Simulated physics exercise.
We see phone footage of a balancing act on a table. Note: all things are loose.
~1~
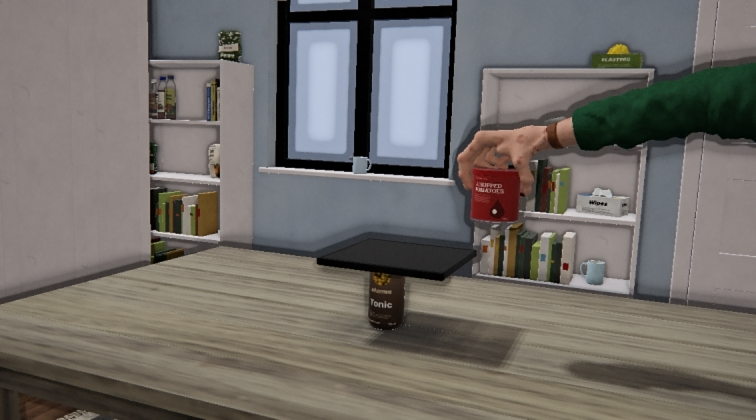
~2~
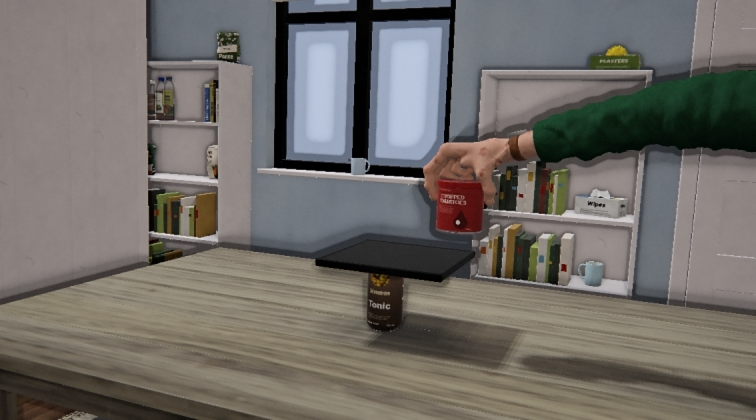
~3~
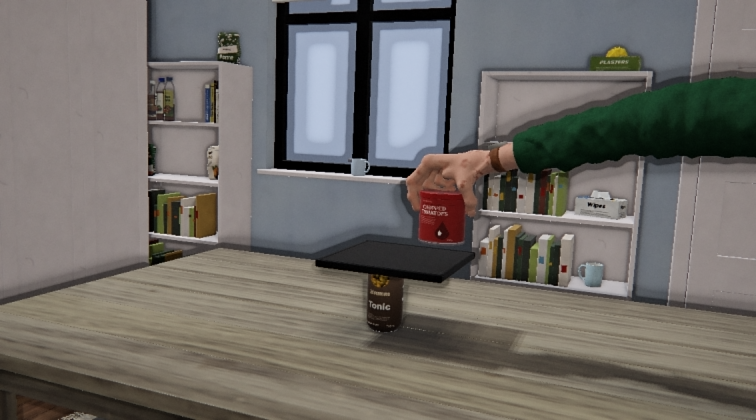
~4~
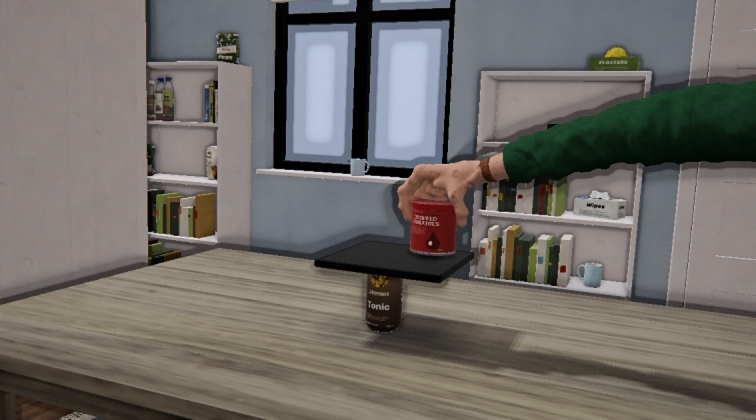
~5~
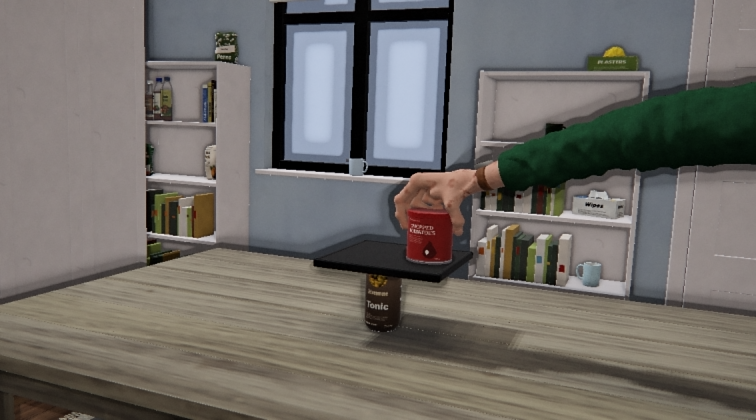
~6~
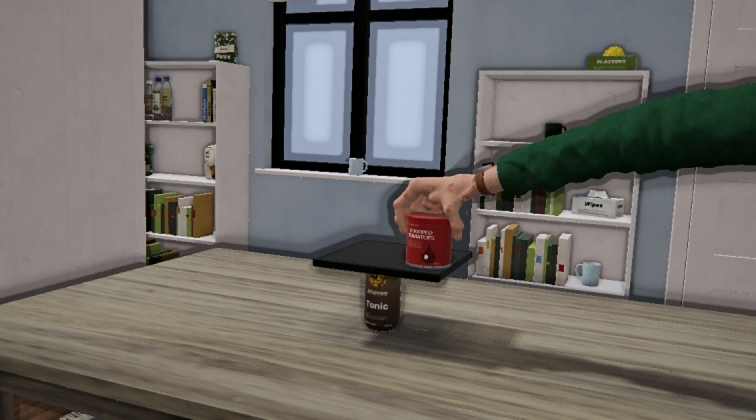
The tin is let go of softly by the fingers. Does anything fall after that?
Frankly, it's a failure, that one.
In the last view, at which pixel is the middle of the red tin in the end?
Look around (465, 334) in the final frame.
Then, 0.30 s later than the last frame, red tin now fallen; black lid tilted by 53°.
Then, 0.40 s later than the last frame, black lid on its side.
Then, 1.10 s later than the last frame, black lid now fallen.
When it is over, fallen, red tin and black lid; brown can as before. End places, in pixels of the last picture, red tin near (465, 334). The stack comes apart.
